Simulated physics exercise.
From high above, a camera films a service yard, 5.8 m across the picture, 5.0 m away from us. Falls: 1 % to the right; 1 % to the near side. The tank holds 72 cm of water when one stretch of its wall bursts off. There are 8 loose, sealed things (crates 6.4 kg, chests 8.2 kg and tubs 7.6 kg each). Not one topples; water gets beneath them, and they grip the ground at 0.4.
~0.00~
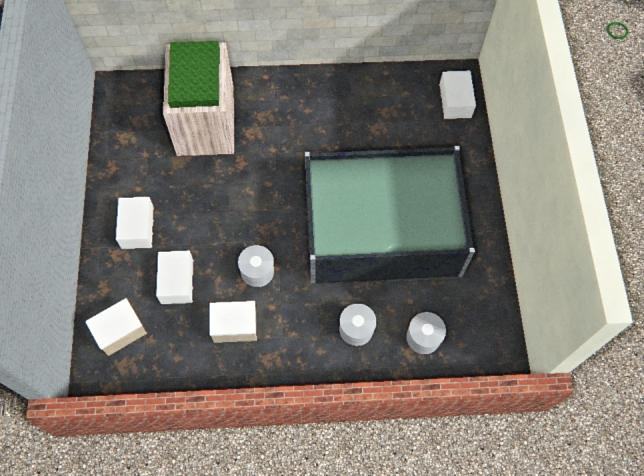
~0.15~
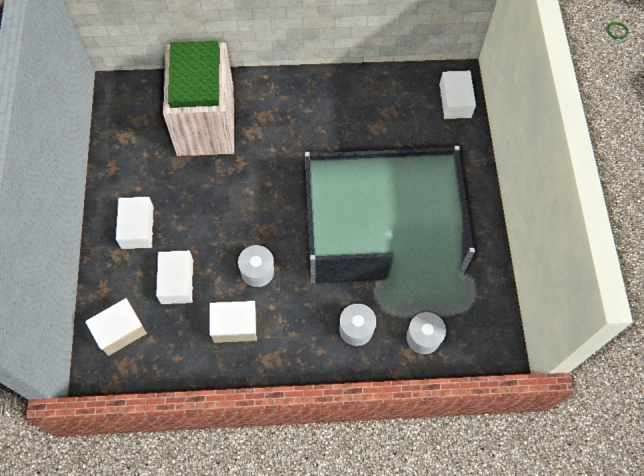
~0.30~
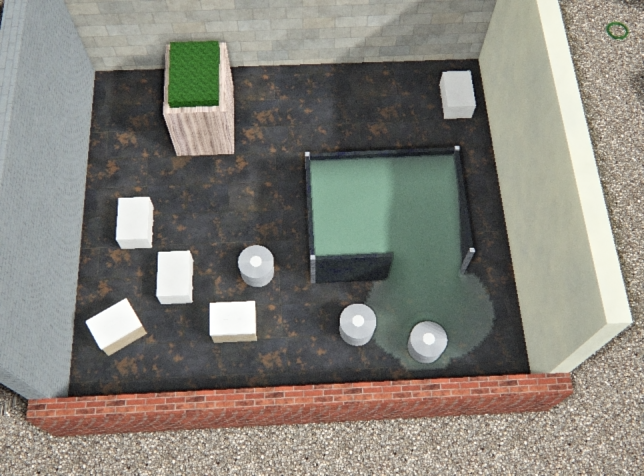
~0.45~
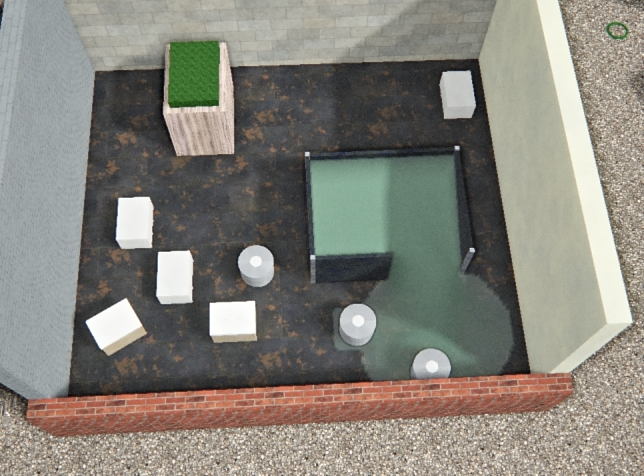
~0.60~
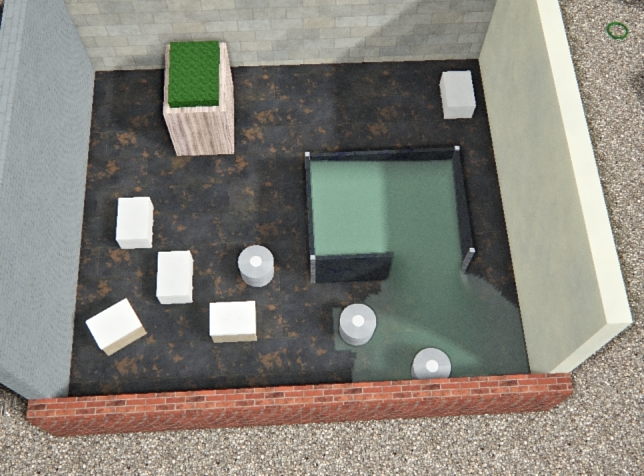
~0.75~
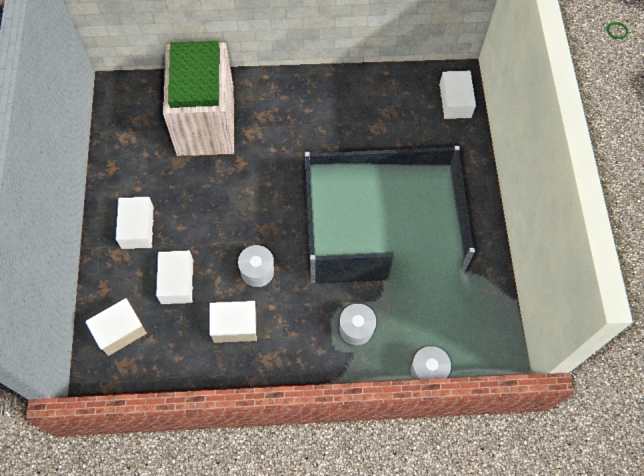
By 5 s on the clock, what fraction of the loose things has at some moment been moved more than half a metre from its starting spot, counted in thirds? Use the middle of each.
It is two thirds or beyond.
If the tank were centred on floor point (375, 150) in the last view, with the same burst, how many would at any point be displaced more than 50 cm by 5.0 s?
Result: 7 of them.
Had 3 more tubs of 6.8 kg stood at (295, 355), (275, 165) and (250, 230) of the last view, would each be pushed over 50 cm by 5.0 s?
Answers in order are crosses the line, does not cross and does not cross.
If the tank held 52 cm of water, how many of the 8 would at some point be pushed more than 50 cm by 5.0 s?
Then 6 of them.
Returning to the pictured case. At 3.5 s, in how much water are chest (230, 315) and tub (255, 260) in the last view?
About 6 and 3 cm.
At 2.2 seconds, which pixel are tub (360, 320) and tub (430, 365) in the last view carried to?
First near (339, 289), second near (326, 321).
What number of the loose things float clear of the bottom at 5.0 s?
5 of them.
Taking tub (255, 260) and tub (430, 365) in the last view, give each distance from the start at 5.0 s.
First: 40 cm. Second: 350 cm.
After 1.1 s 0 of 8 are over 50 cm from their spots; 1 afloat.
After 2.2 s 1 of 8 are over 50 cm from their spots; 0 afloat.
After 3.5 s 4 of 8 are over 50 cm from their spots; 4 afloat.
After 5.0 s 7 of 8 are over 50 cm from their spots, and 7 have been at some point; 5 afloat.
